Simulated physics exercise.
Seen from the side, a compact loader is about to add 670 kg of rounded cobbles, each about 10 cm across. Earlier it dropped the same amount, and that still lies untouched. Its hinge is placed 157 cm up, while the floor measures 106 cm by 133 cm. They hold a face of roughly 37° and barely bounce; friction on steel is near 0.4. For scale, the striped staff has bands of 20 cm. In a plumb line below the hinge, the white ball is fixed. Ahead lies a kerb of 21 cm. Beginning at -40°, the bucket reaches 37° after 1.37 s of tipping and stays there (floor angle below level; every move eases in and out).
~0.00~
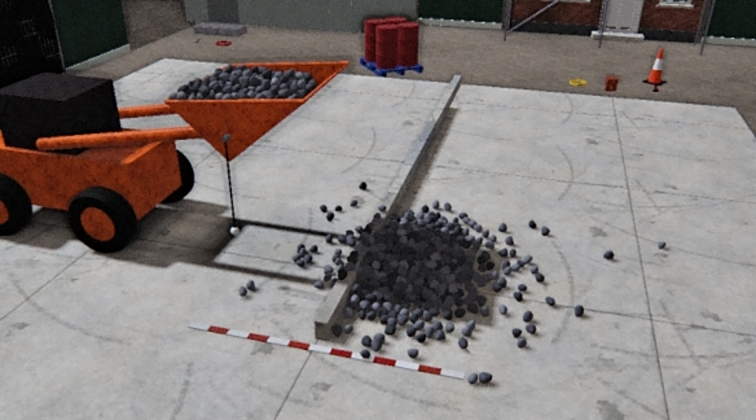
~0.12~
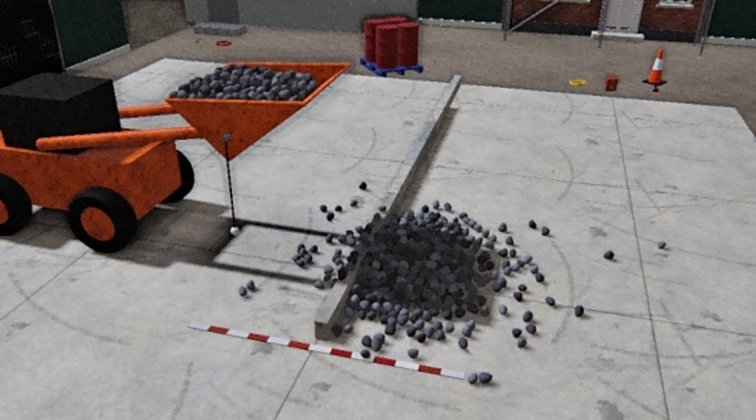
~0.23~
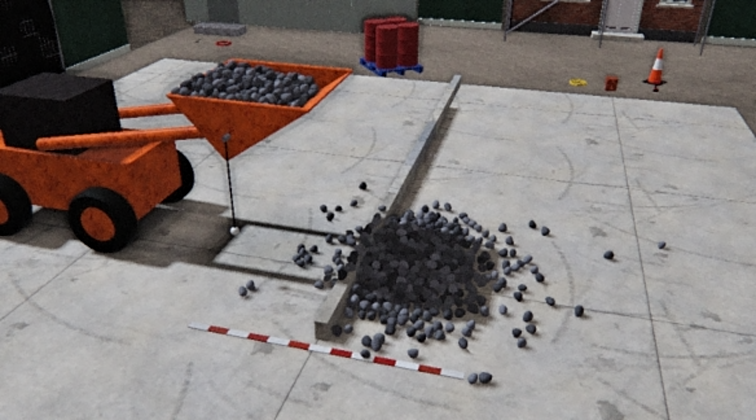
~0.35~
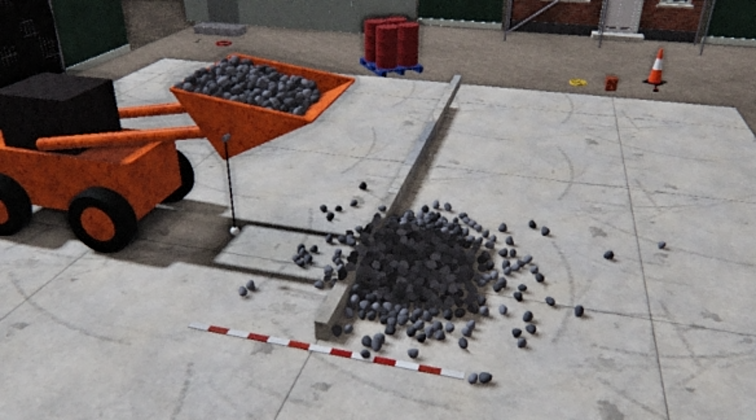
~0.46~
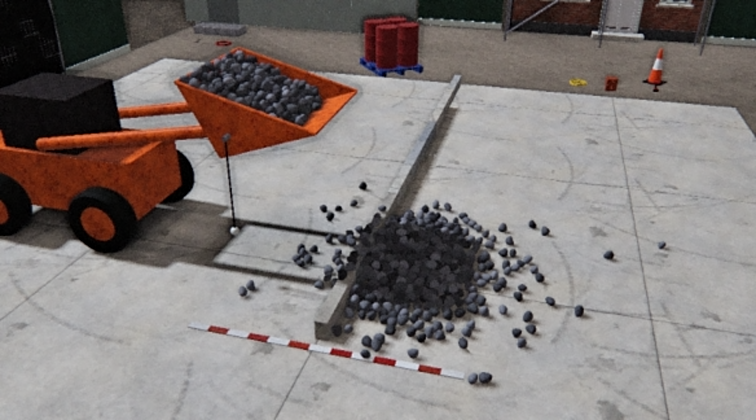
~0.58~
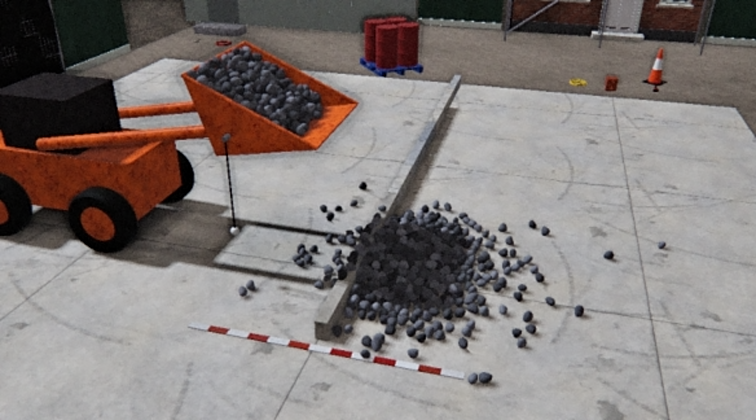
Orange loader bucket full of grey stones slowly tilting forward beside a scattered pile of stones lying across a low kerb.
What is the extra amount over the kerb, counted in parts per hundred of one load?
Close to 34 parts in a hundred.
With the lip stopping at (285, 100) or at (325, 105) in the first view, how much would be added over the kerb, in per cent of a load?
First place: Roughly 15 %; second place: Roughly 65 %.
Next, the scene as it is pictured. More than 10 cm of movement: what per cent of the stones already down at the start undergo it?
I'd say roughly 10 per cent of them.
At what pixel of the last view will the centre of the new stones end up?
Roughly at pixel (352, 245).
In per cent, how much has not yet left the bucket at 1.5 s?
It holds some 55 percent.
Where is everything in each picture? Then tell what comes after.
In the first picture, the bucket is at -40°, its lip at (304, 102); the top of the load is at (262, 74). The earlier load is highest near (372, 248), 27 cm above ground level, 8 % on this side of the kerb, 92 % over the kerb.
The second picture shows lip at (306, 104), floor tilted -38°, highest stones at (255, 73); the stones move at 0.1 m/s on average.
The third picture shows lip at (309, 111), floor tilted -34°, highest stones at (238, 71); the stones move at 0.2 m/s on average.
The fourth picture shows lip at (313, 121), floor tilted -28°, highest stones at (229, 66); the stones move at 0.3 m/s on average.
The fifth picture shows lip at (316, 134), floor tilted -19°, highest stones at (231, 60); the stones move at 0.4 m/s on average.
In the sixth picture, the bucket is at -10°, its lip at (317, 149); the top of the load is at (237, 56); the stones move at 0.4 m/s on average.
After 1.0 s the floor is at 25°; in per cent of one load, 100 in the bucket, 9 on this side of the kerb, 92 over the kerb; the foremost stones are at (571, 275).
After 1.5 s the floor is at 37°; in per cent of one load, 54 in the bucket, 54 on this side of the kerb, 92 over the kerb; the foremost stones are at (571, 275).
After 1.8 s the floor is at 37°; in per cent of one load, 14 in the bucket, 75 on this side of the kerb, 110 over the kerb; the foremost stones are at (571, 275).
After 4.7 s the floor is at 37°; in per cent of one load, 0 in the bucket, 74 on this side of the kerb, 126 over the kerb; the foremost stones are at (571, 275). Net gain over the kerb, 34.
